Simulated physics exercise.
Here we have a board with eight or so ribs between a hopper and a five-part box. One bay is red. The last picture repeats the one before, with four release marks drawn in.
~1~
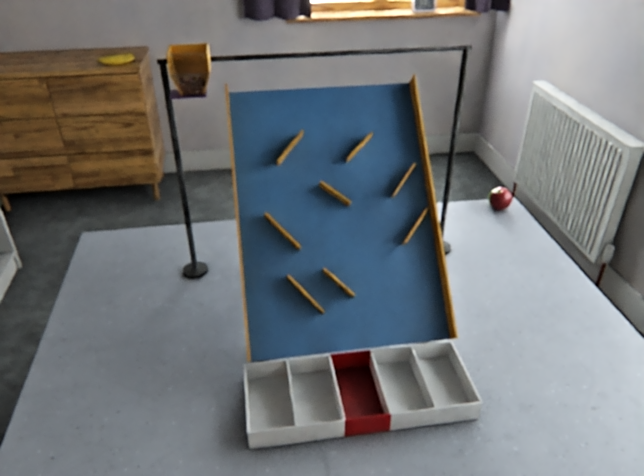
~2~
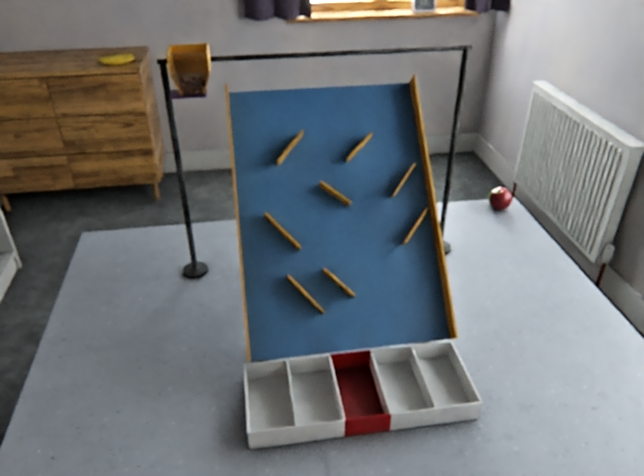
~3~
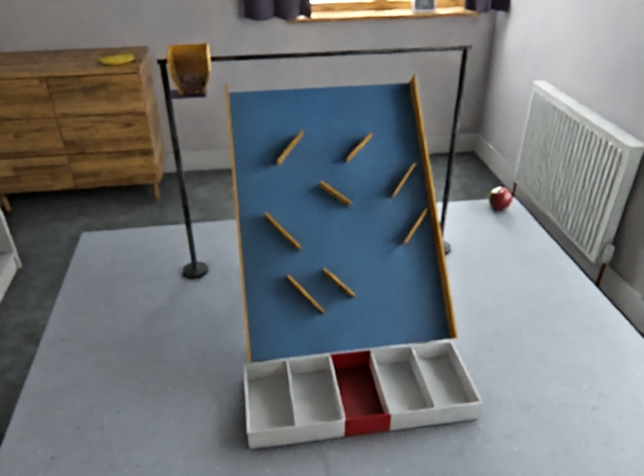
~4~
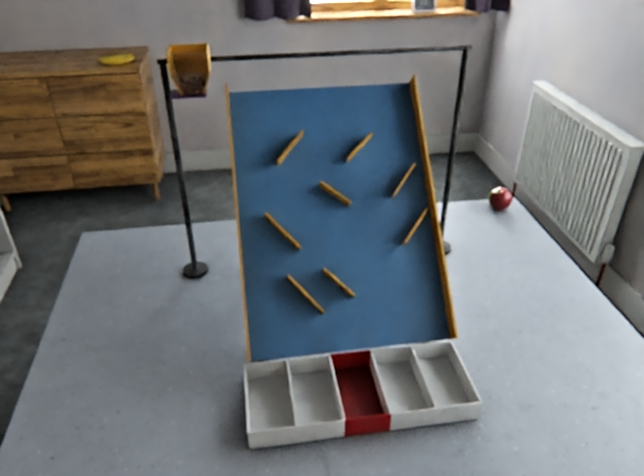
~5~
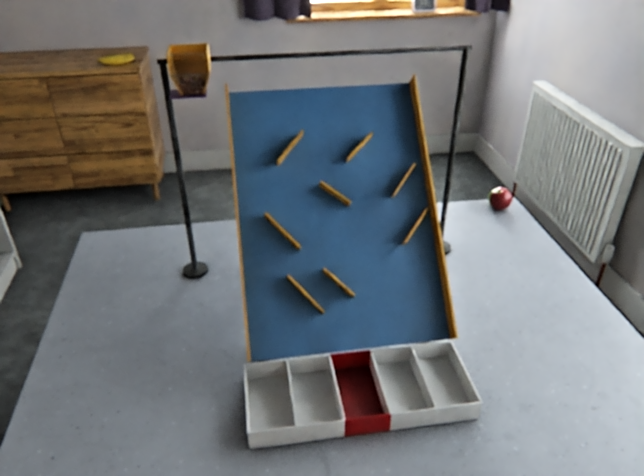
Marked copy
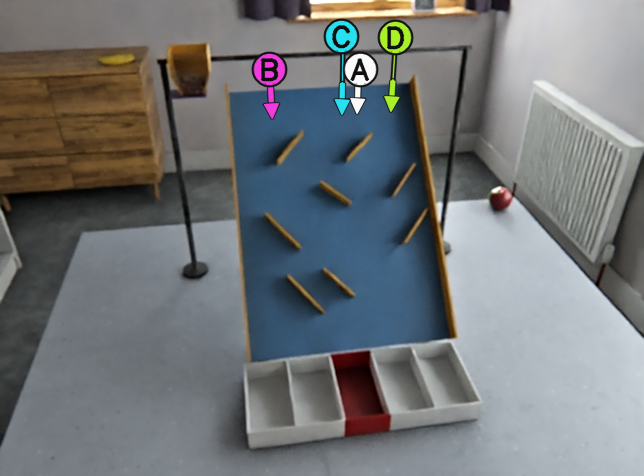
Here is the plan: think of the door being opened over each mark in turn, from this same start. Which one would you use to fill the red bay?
The answer is mark D.
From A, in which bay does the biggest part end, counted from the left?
The fourth.
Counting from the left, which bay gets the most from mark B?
It is the first one.
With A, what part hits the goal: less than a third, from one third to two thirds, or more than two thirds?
Less than a third.
On the marked copy, mark A meets the board at (357, 108); mark B meets the board at (271, 113); mark C meets the board at (342, 108); mark D meets the board at (391, 106).
If A is chosen, about a tenth in the red bay, the larger part in other bays, about a tenth outside the box.
If B is chosen, about a tenth in the red bay, the larger part in other bays, about a tenth outside the box.
If C is chosen, just a few in the red bay, the larger part in other bays, about a tenth outside the box.
If D is chosen, roughly half in the red bay, roughly a third in other bays, about a tenth outside the box.
